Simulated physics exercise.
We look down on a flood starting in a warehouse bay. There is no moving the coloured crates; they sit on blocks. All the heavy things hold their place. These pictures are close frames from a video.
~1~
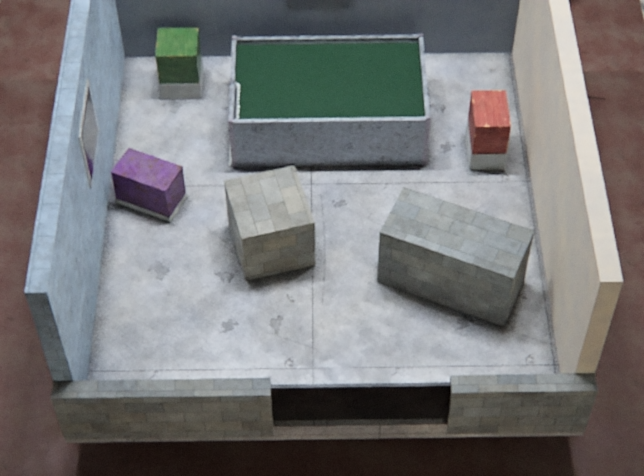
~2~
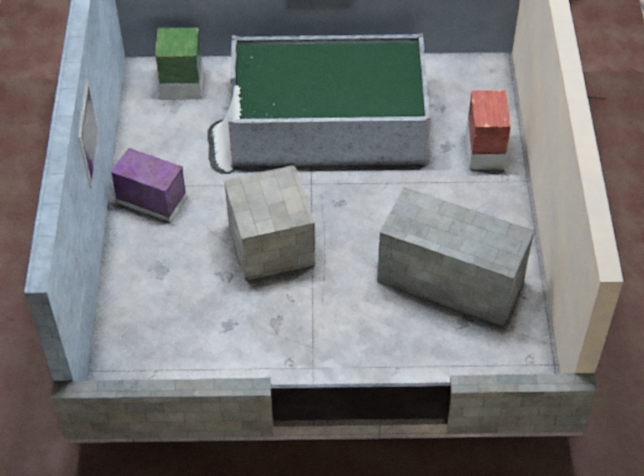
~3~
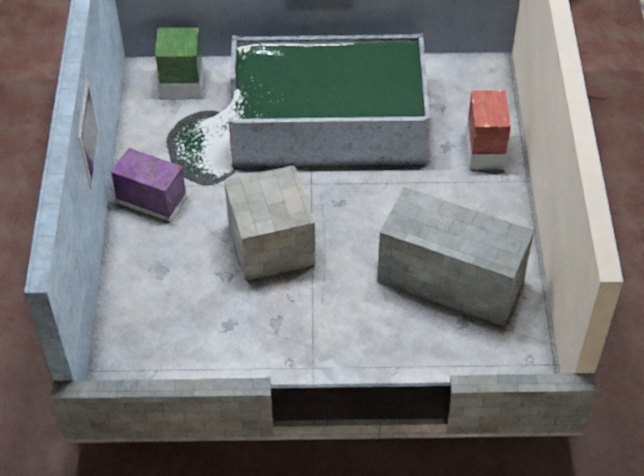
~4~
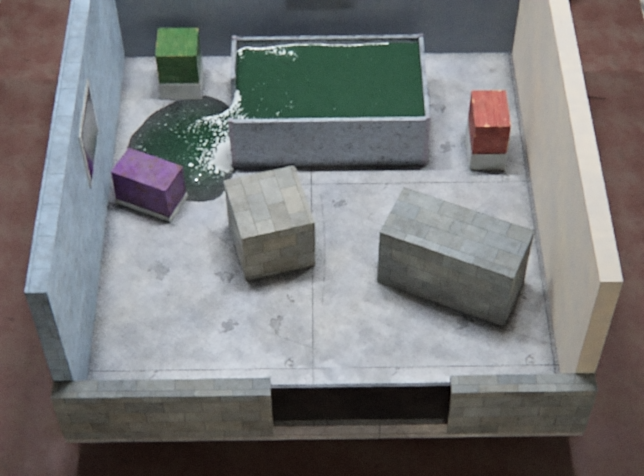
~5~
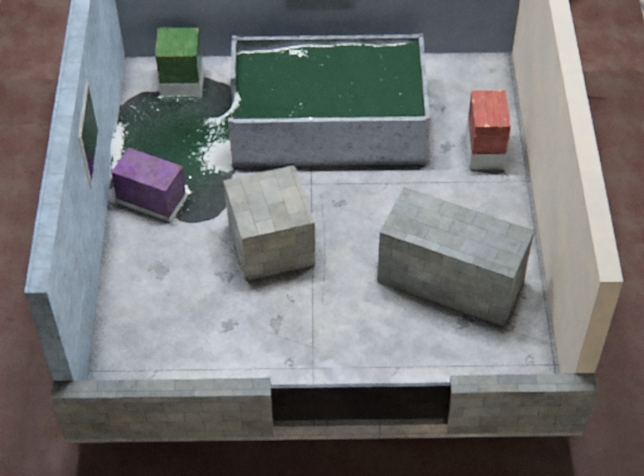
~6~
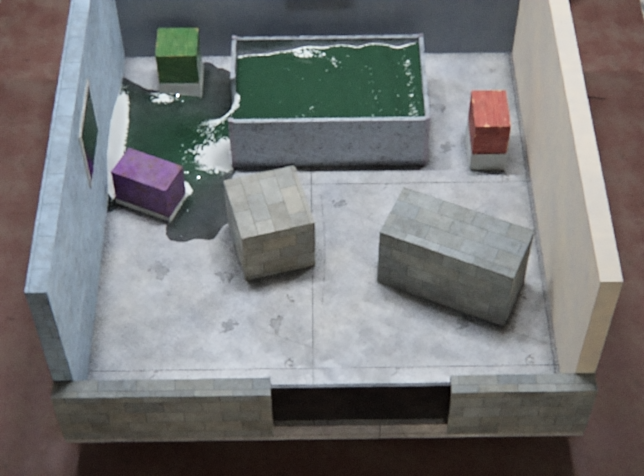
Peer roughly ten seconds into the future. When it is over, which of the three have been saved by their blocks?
At the end, the purple crate will be touched; the green crate will be touched; the red crate will not be touched.
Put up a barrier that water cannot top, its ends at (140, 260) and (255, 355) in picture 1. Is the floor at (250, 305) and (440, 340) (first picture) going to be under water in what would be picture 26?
In order, I'd call them inundated and bare.
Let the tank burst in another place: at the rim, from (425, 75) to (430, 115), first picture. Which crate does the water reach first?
That is the one in red.
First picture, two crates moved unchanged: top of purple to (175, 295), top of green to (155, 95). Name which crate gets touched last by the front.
The last one is the crate marked red.
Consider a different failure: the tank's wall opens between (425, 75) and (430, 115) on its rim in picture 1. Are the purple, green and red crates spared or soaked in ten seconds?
Result - purple crate gets flooded; green crate is not reached; red crate gets flooded.
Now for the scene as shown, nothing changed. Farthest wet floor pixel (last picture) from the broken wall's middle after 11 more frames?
Point: (85, 412) in the last picture's pixels.
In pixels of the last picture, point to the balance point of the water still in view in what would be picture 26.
The centre of mass sits at about (264, 137).
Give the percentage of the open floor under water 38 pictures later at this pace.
I'd estimate some 90 per cent.
A moment on, water covers 20 % of the floor; the purple crate water round its plinth, the green crate water round its plinth, the red crate not reached.
Next, water covers 40 % of the floor; the purple crate water round its plinth, the green crate water round its plinth, the red crate not reached.
Then, water covers 55 % of the floor; the purple crate water round its plinth, the green crate water round its plinth, the red crate not reached.
Later, water covers 90 % of the floor; the purple crate water round its plinth, the green crate water round its plinth, the red crate water round its plinth.
In the end, water covers 100 % of the floor; the purple crate was topped, the green crate was topped, the red crate stayed above the water.
